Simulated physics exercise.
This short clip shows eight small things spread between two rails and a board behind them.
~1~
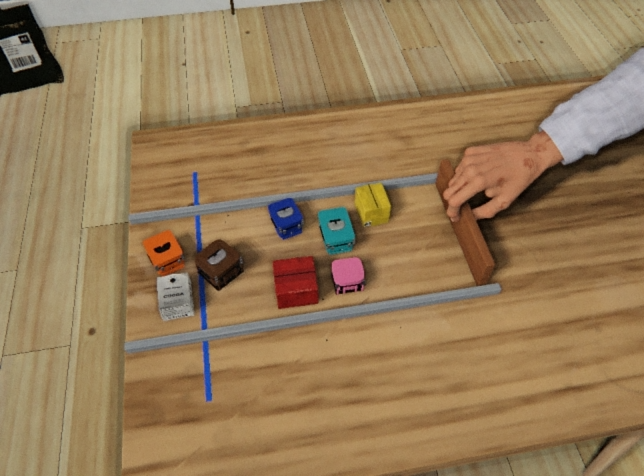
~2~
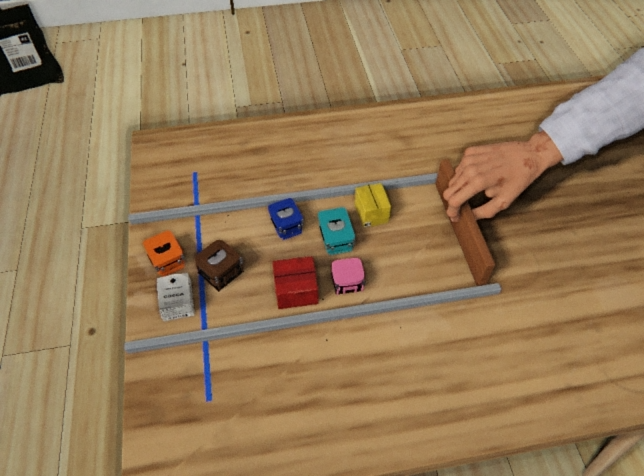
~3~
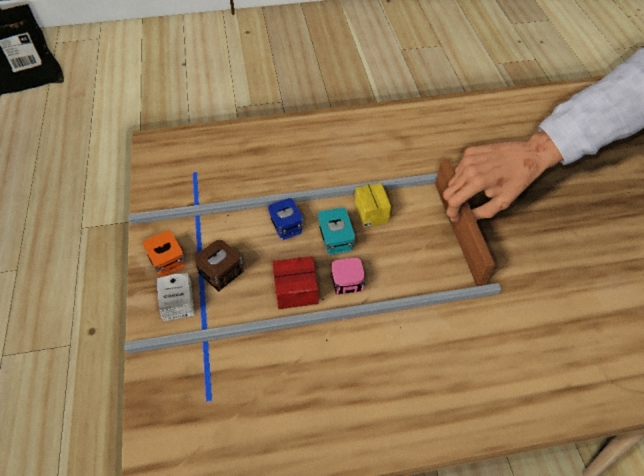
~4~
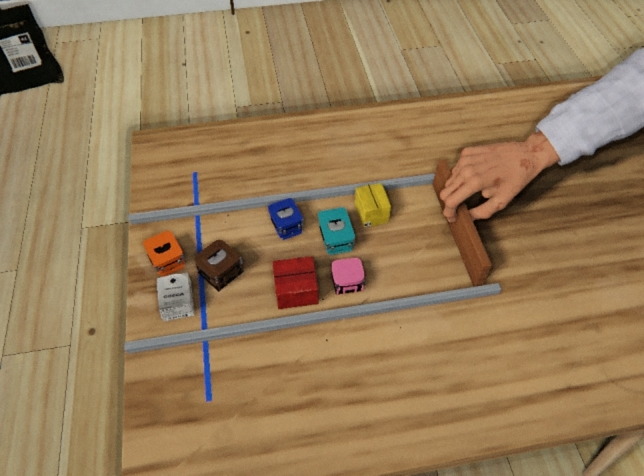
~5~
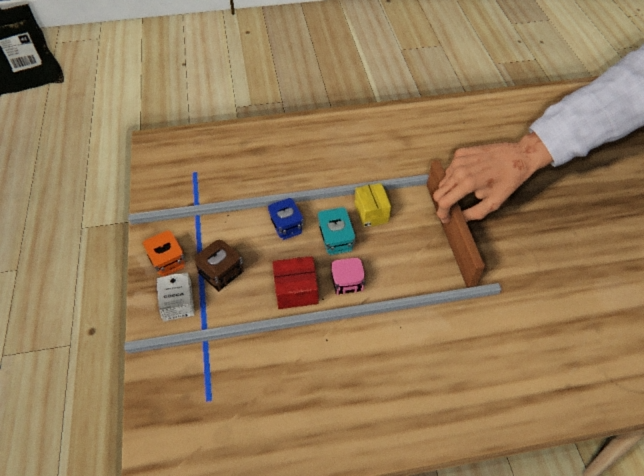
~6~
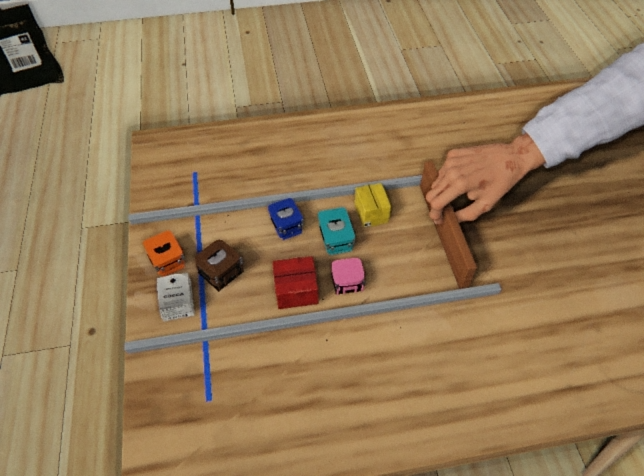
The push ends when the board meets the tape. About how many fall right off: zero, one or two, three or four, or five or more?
There will be one or two losses over the edge.
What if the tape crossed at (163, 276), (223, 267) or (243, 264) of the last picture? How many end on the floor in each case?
It would be 5, 0 and 0.
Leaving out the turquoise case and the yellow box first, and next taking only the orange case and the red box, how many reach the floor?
Try 1: 1; try 2: 0.
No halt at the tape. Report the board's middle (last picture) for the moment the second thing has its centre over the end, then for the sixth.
At (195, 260) for the second, at (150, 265) for the sixth.
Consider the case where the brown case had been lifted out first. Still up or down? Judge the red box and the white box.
The red box stays up top while the white box ends up below.
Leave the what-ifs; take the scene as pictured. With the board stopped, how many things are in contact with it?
It touches 3.
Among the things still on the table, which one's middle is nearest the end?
Result - the orange case.
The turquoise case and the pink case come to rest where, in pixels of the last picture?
Positions - first (175, 258), then (187, 302).
Soon after, none off yet; orange case at rest near (165, 254); white box at rest near (176, 297); brown case at rest near (219, 265).
In the end, the number that fall off is one or two; gone, white box.
